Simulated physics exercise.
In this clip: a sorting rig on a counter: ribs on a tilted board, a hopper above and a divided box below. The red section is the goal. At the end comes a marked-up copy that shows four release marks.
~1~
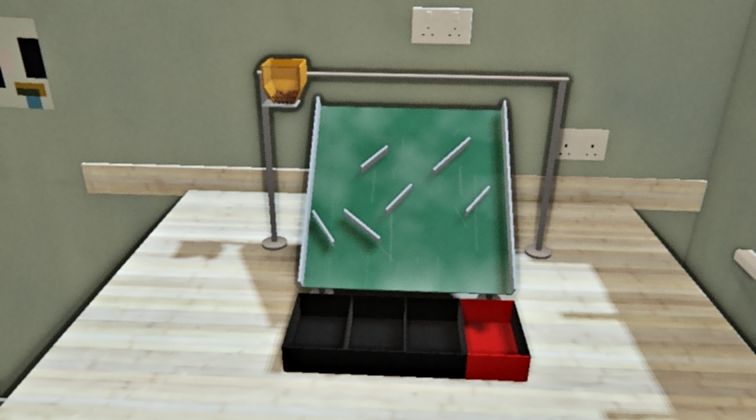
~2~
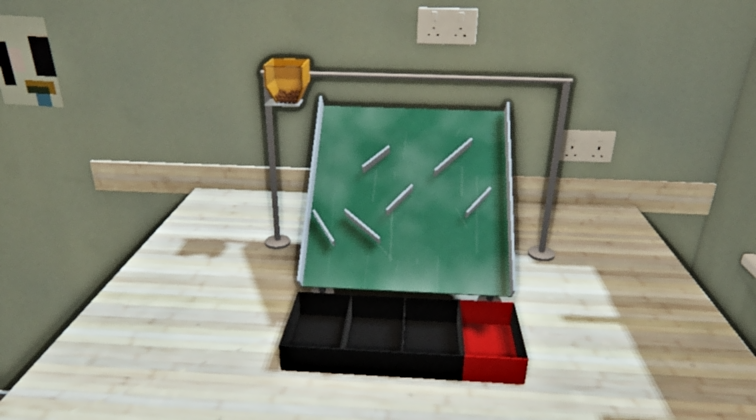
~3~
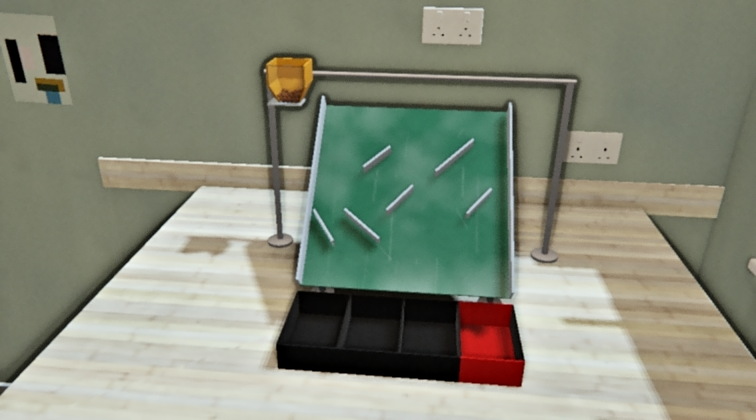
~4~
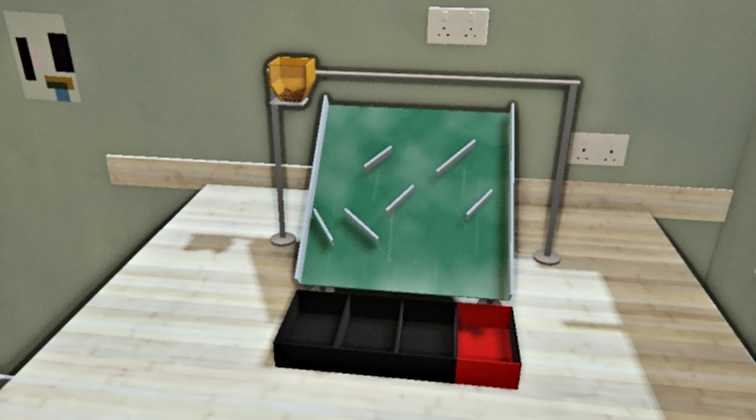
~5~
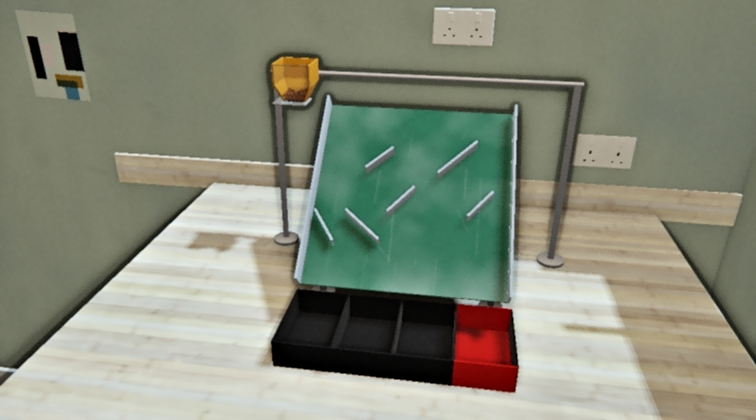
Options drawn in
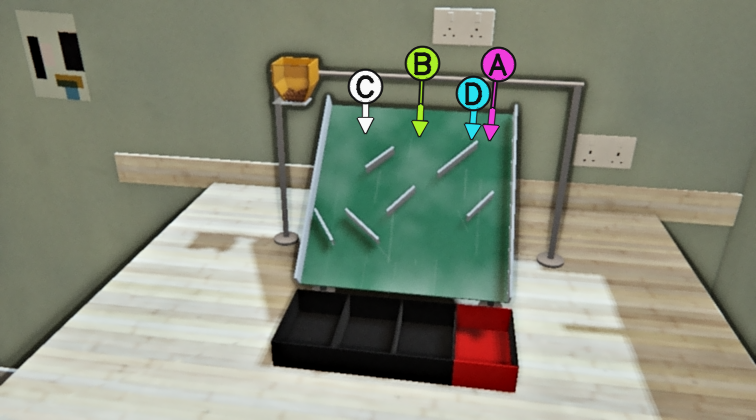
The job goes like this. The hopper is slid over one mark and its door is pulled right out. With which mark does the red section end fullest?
It is A.
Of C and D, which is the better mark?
It is D.
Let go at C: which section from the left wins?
It is the second one.
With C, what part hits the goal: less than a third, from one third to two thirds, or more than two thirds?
Less than a third.
On the marked copy, mark A meets the board at (490, 134); mark B meets the board at (419, 130); mark C meets the board at (365, 127); mark D meets the board at (472, 133).
If A is chosen, roughly a third in the red section, roughly two thirds in other sections.
If B is chosen, not one piece in the red section, almost all in other sections.
If C is chosen, not one piece in the red section, almost all in other sections.
If D is chosen, roughly a quarter in the red section, the larger part in other sections.
